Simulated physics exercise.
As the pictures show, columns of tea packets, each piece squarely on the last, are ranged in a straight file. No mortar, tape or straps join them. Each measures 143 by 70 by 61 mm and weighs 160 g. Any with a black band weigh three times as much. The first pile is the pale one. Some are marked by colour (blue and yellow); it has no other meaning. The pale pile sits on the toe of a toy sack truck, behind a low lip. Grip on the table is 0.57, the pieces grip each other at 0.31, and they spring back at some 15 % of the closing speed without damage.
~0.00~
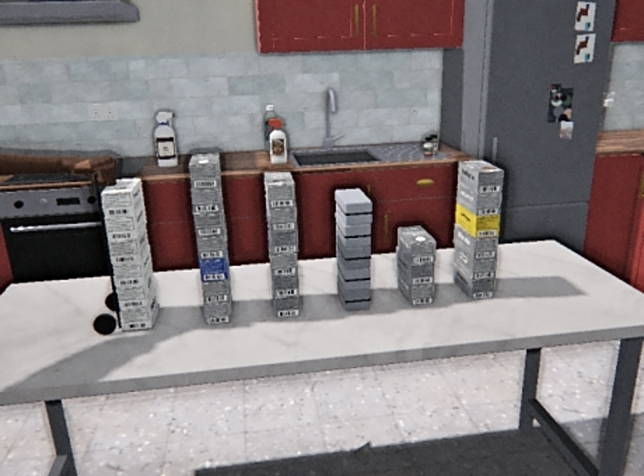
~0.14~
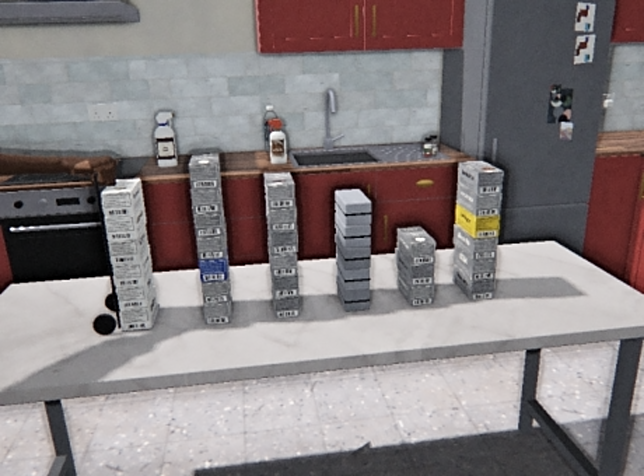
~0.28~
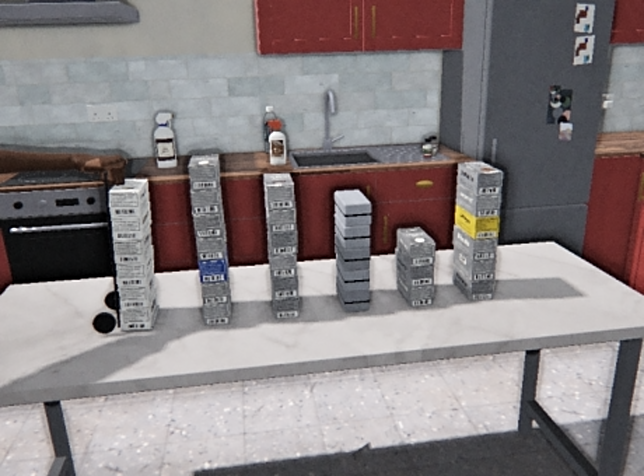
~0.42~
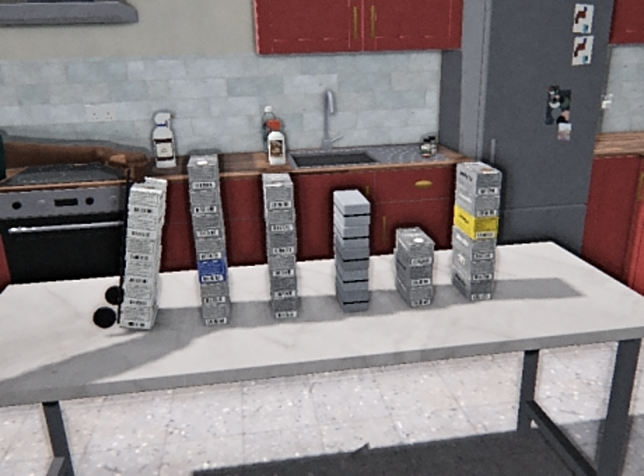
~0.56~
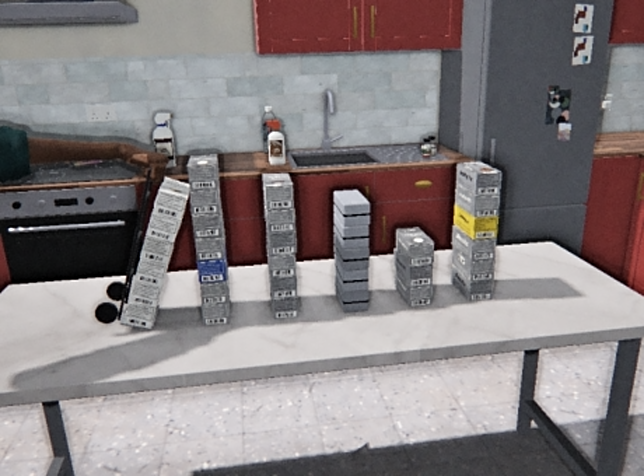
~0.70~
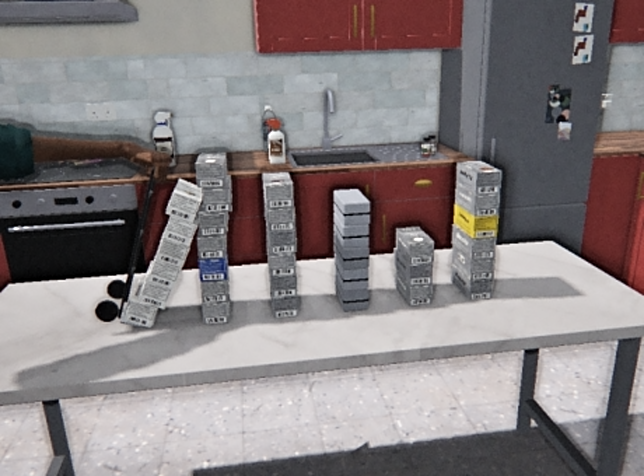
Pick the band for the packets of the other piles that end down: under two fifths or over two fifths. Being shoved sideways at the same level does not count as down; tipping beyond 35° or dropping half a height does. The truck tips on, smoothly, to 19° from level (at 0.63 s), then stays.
More than two fifths of them.
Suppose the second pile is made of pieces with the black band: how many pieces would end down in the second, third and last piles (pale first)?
In that case second 0, third 0, last 0.
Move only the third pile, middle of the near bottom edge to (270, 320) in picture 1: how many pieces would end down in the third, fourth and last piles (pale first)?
Then third 5, fourth 4, last 5.
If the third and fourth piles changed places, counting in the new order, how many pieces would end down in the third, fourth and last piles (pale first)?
In that case third 5, fourth 5, last 6.
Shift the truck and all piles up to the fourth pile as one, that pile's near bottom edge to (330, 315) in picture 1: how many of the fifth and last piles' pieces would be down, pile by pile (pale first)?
In that case fifth 2, last 5.
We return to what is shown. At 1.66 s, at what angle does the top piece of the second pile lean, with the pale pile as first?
About 50°.
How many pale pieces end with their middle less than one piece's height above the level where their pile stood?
2 of them.
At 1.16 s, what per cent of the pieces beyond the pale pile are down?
20 per cent by then.
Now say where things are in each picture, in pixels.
In the first frame (places mark the middle of the side facing us), truck frame (101, 208) 0° forward; yellow packet (488, 227); blue packet (214, 271); the rest undisturbed.
The second frame shows truck frame (100, 208) 0° forward; yellow packet (488, 227).
The third frame shows truck frame (108, 207) 3° forward, top of the pale pile leaning 3°; blue packet (213, 272); the rest undisturbed.
The fourth frame shows truck frame (127, 203) 11° forward, top of the pale pile leaning 11°; yellow packet (486, 228); the rest undisturbed.
The fifth frame shows truck frame (143, 202) 18° forward, top of the pale pile leaning 21°; yellow packet (486, 228); the rest undisturbed.
The sixth frame shows truck frame (146, 201) 19° forward, top of the pale pile leaning 25°; blue packet (213, 270); yellow packet (486, 227); 3 disturbed, none down.
After 1.16 s, 6 of the pale pile down; 6 of the 27 other packets down; blue packet leaning 37°, 29 mm lower.
After 1.66 s, 6 of the pale pile down; 18 of the 27 other packets down; blue packet leaning 43°, 6 cm lower; yellow packet leaning 3°.
At rest (3.1 s), 6 of the pale pile down; 25 of the 27 other packets down; yellow packet on its side; blue packet leaning 42°, 6 cm lower. That is 93 per cent. As the last picture would show them, middles, yellow packet near (573, 269), blue packet near (274, 277).
